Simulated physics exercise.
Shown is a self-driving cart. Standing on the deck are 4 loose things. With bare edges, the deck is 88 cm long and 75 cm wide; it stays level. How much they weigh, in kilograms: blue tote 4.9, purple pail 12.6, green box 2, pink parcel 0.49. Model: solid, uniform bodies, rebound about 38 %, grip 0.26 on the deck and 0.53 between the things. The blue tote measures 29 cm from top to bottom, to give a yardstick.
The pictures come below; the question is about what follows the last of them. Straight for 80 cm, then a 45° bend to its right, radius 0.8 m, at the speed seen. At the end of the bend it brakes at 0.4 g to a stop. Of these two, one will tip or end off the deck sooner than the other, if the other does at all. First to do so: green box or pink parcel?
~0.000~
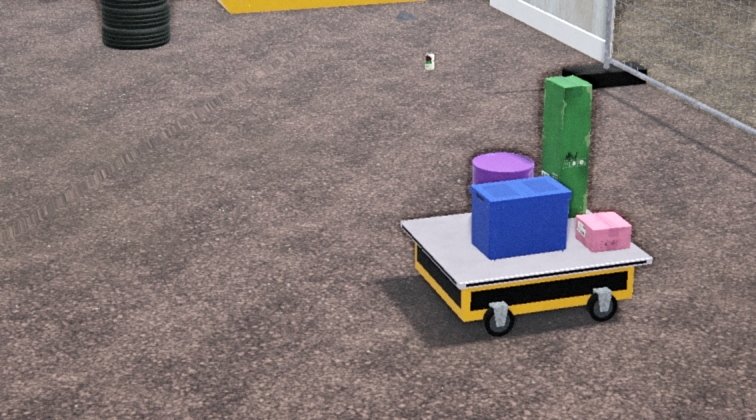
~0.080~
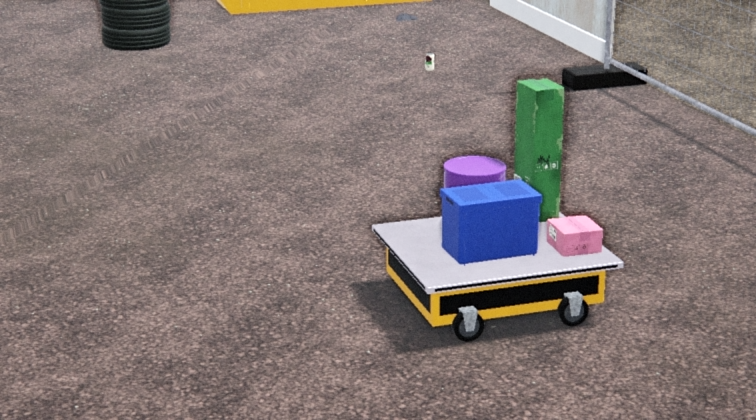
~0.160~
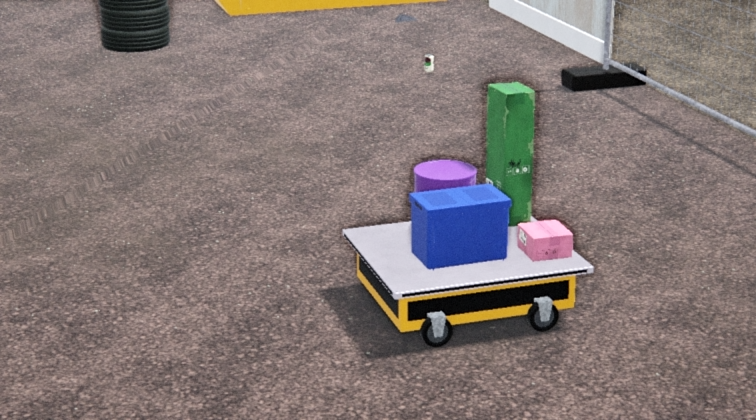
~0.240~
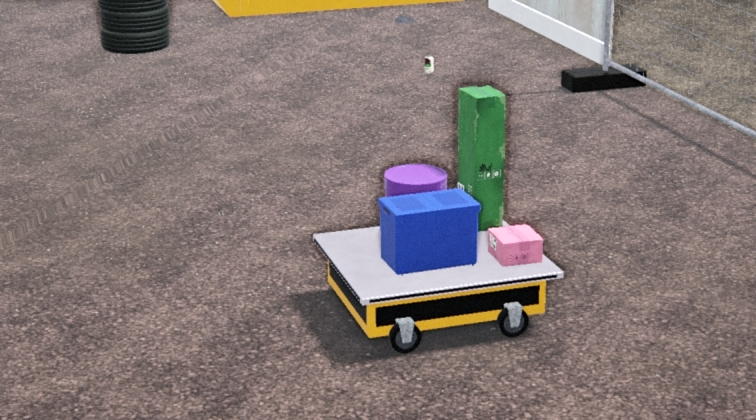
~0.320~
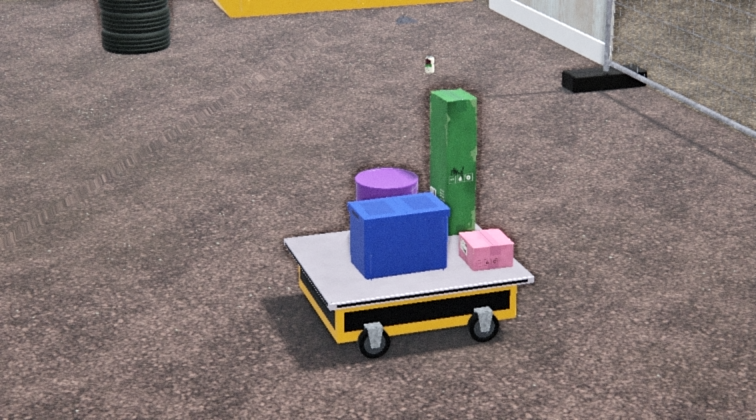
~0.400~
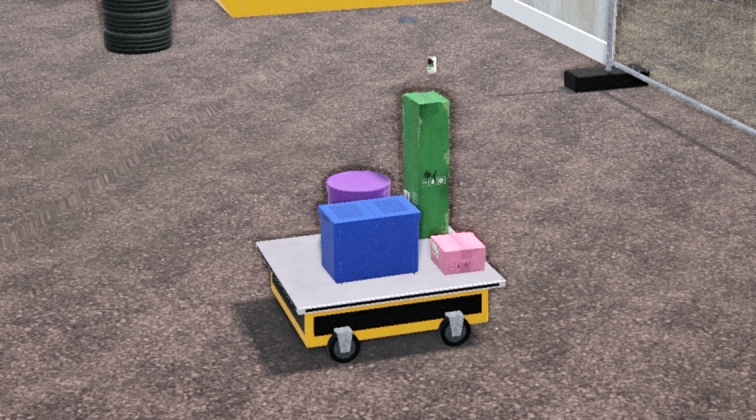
The latter.
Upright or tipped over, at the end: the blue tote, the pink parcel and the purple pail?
Well, the blue tote tumbles down, the pink parcel tumbles down, and the purple pail holds steady.
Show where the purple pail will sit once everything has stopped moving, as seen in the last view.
Its middle settles close to pixel (61, 194).
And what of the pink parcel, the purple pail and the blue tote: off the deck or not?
Well, the pink parcel does come off, the purple pail does not come off, and the blue tote does come off.
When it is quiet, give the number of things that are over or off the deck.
I get 3.
After 0.80 s, cart has run 144 cm, turned 35°; pink parcel slid 6 cm near (273, 270); green box slid 4 cm near (300, 176); blue tote slid 20 cm.
After 1.10 s, cart has run 194 cm, turned 45°; blue tote and pink parcel now off the deck; green box slid 8 cm near (216, 168); purple pail slid 25 cm.
After 1.40 s, cart has run 214 cm, turned 45°; green box leaning 14° near (164, 157); purple pail slid 28 cm.
After 2.00 s, cart has run 214 cm, turned 45°, stopped; green box on its side near (145, 176); purple pail slid 31 cm.
By the end (2.6 s), off the deck, blue tote, green box and pink parcel; not toppled but over 10 cm from the start, purple pail. Seen from the same camera at the end, pink parcel near (14, 302). Green box went at 1.58 s; pink parcel went at 1.10 s.
